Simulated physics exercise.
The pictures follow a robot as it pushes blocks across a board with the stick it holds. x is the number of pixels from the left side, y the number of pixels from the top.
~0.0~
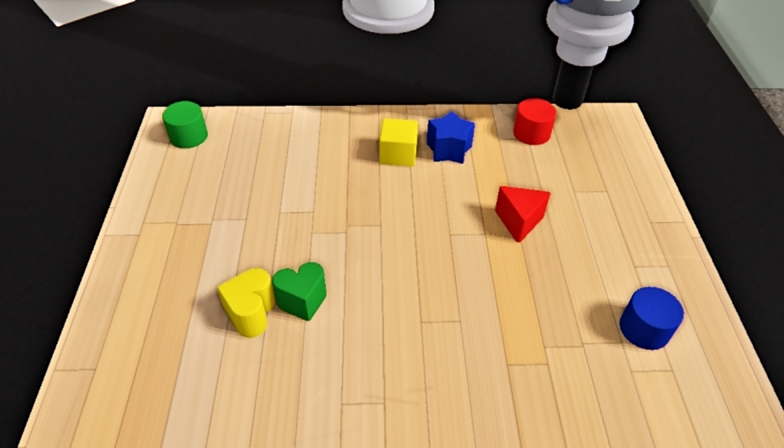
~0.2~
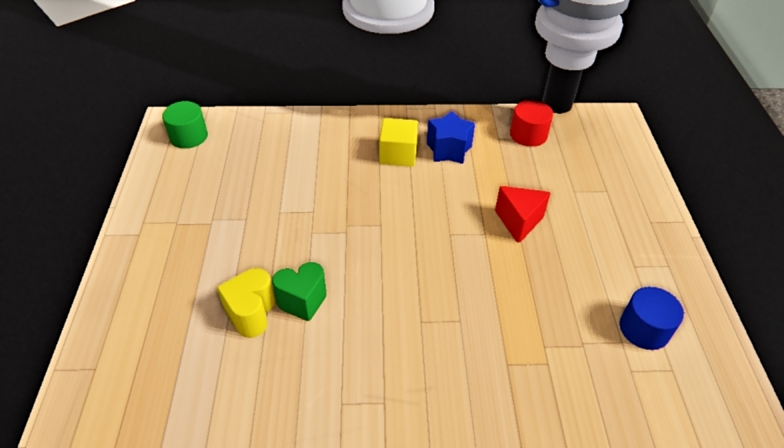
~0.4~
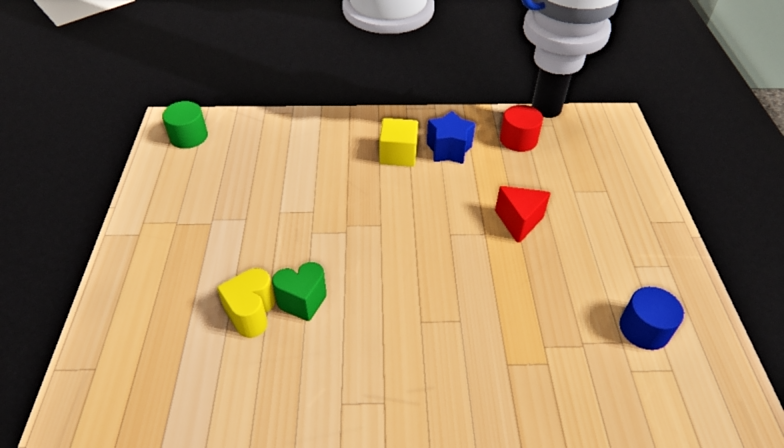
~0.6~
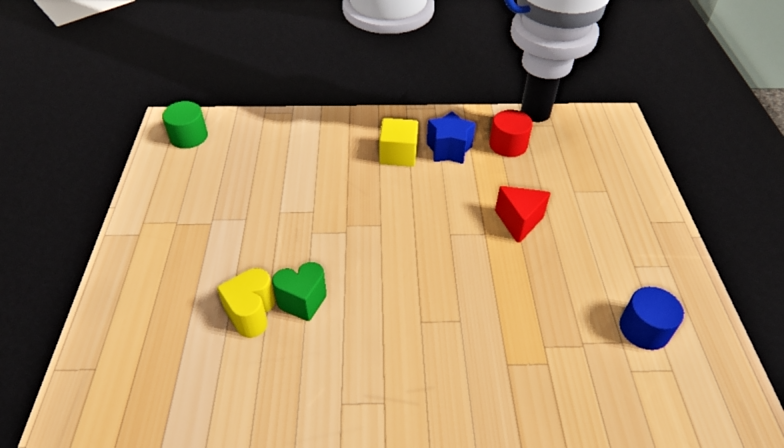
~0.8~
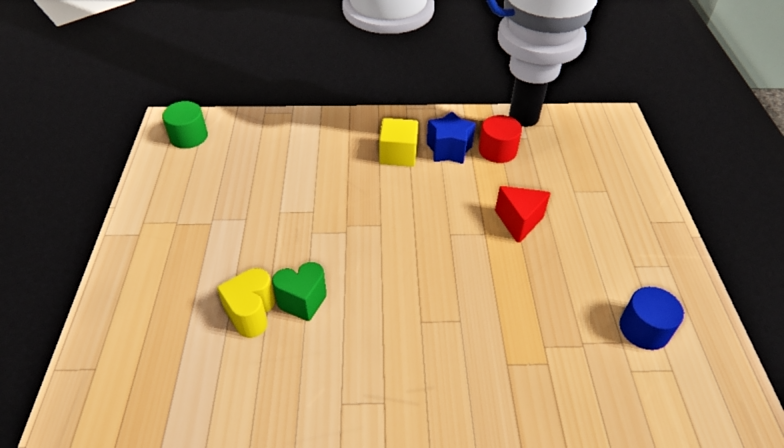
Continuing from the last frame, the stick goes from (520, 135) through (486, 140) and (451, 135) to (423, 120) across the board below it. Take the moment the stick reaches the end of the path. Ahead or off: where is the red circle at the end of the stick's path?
No longer ahead of the stick.
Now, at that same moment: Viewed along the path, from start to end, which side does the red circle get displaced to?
Answer: Leftward.
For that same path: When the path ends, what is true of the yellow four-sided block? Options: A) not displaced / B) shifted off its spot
B (shifted off its spot)
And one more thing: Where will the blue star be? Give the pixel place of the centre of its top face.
In the picture, that point is around (424, 122).
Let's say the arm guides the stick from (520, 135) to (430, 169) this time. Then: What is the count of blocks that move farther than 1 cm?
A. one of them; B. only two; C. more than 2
Choice C: More than 2.
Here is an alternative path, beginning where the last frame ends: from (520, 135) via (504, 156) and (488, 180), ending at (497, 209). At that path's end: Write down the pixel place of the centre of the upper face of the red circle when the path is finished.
By then it is at (453, 161).
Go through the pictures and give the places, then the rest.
In the first frame, stick tip at (567, 101); block tops, yellow four-sided block at (399, 130); blue star at (452, 126); red circle at (537, 109).
In the second frame, stick at (557, 105); red circle at (534, 111).
In the third frame, stick at (546, 109); red circle at (524, 115).
In the fourth frame, stick at (535, 113); red circle at (513, 121).
In the fifth frame, stick at (524, 118); yellow four-sided block at (399, 130); blue star at (452, 126); red circle at (502, 126).
On the path given first. One third of the way, stick at (487, 123); blue star at (447, 126); red circle at (482, 139).
Two thirds of the way, stick at (452, 118); yellow four-sided block at (393, 131); blue star at (431, 126); red circle at (480, 141).
At the end, stick at (424, 103); yellow four-sided block at (387, 133), turned 20° anticlockwise; blue star at (424, 122), turned 15° anticlockwise; red circle at (480, 141).
